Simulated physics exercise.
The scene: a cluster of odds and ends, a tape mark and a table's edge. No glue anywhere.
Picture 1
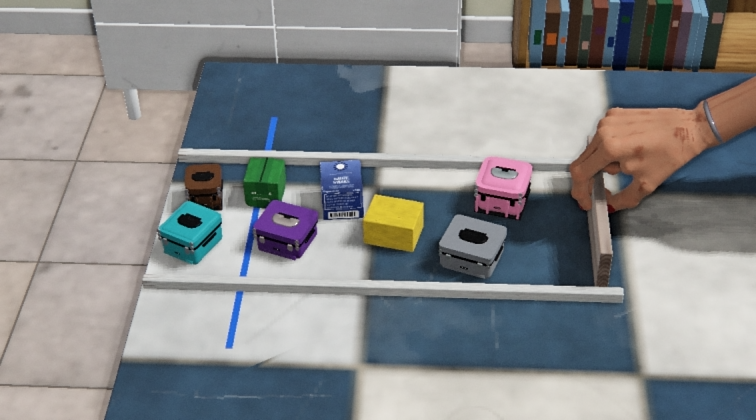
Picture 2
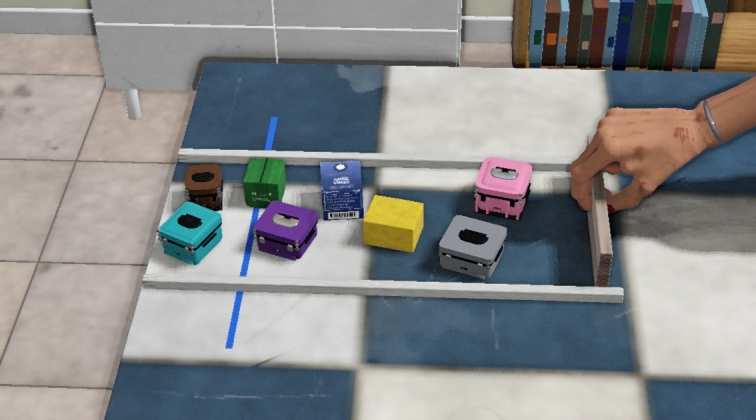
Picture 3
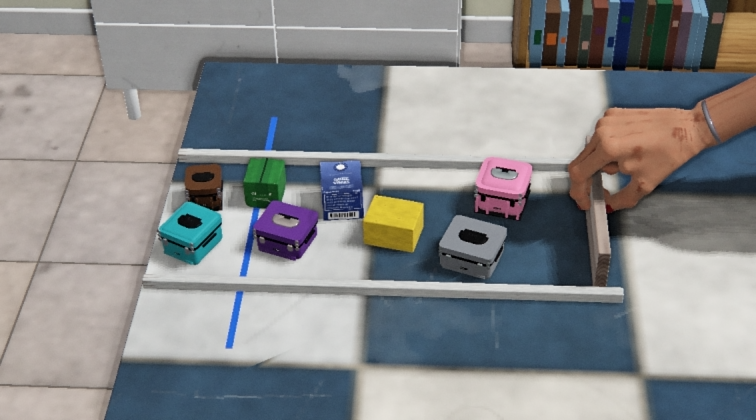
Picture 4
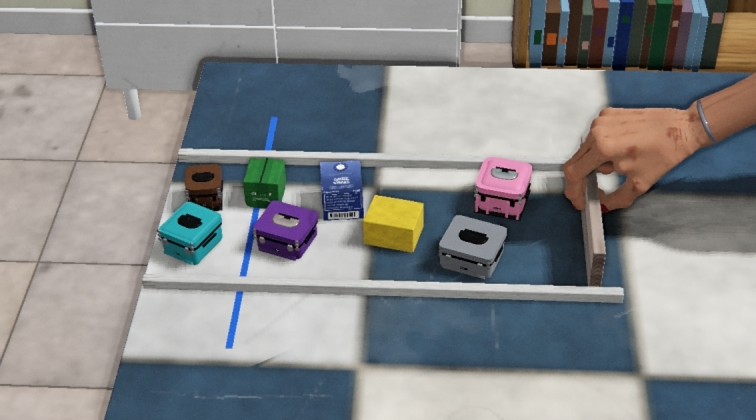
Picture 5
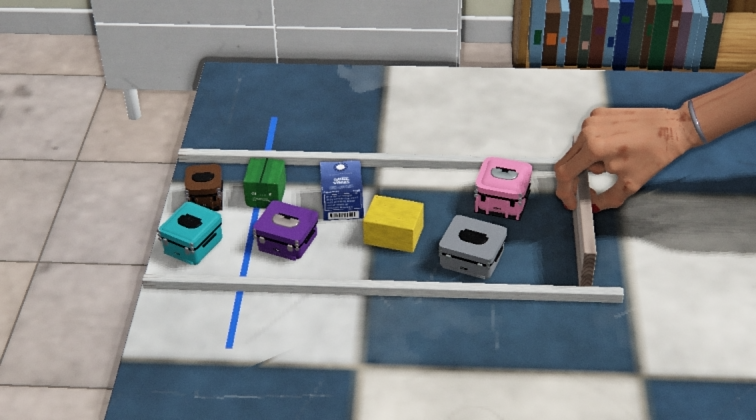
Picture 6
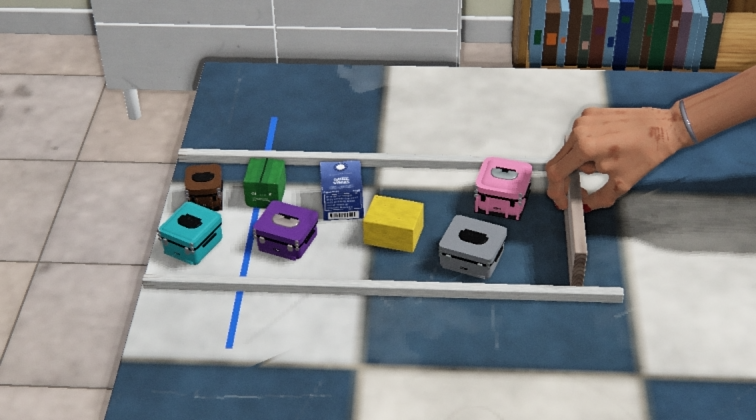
To begin with, a hand holds a board upright at the right end of two pale rails, with colourful cases and blocks sitting between them near a blue tape line. The hand then slides the board slightly left, towards the pink and grey cases, while all the objects stay still.
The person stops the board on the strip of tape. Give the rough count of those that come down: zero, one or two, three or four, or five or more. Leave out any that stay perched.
In the end the number that fall off is three or four.
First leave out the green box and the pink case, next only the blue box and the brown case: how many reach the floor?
First 1, then 1.
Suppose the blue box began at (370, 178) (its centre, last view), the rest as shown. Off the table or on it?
It survives.
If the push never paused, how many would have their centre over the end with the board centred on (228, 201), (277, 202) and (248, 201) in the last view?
The counts: 5, 2 and 3.
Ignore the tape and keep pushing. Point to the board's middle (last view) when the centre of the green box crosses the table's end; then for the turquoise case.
About (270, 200), and (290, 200) for the other.
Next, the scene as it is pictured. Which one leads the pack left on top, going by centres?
The purple case.
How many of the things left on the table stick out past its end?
1 of them.
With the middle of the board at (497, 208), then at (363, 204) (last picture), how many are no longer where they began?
By then 2, and 6.
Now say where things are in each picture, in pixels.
The first frame shows turquoise case (192, 234); brown case (204, 188); green box (265, 183); board (597, 211); tape (254, 221).
The second frame shows brown case (204, 188); pink case (503, 188).
The third frame shows green box (265, 183); board (595, 211).
The fourth frame shows turquoise case (192, 234); yellow block (394, 223).
The fifth frame shows brown case (204, 188); grey case (473, 248).
The sixth frame shows turquoise case (192, 234); brown case (204, 188); green box (265, 183); board (573, 210); tape (254, 221).
Soon after, none off yet; turquoise case at rest near (192, 234); brown case at rest near (204, 188); green box at rest near (265, 183).
At rest, the number that fall off is three or four; fallen, green box, brown case and turquoise case.
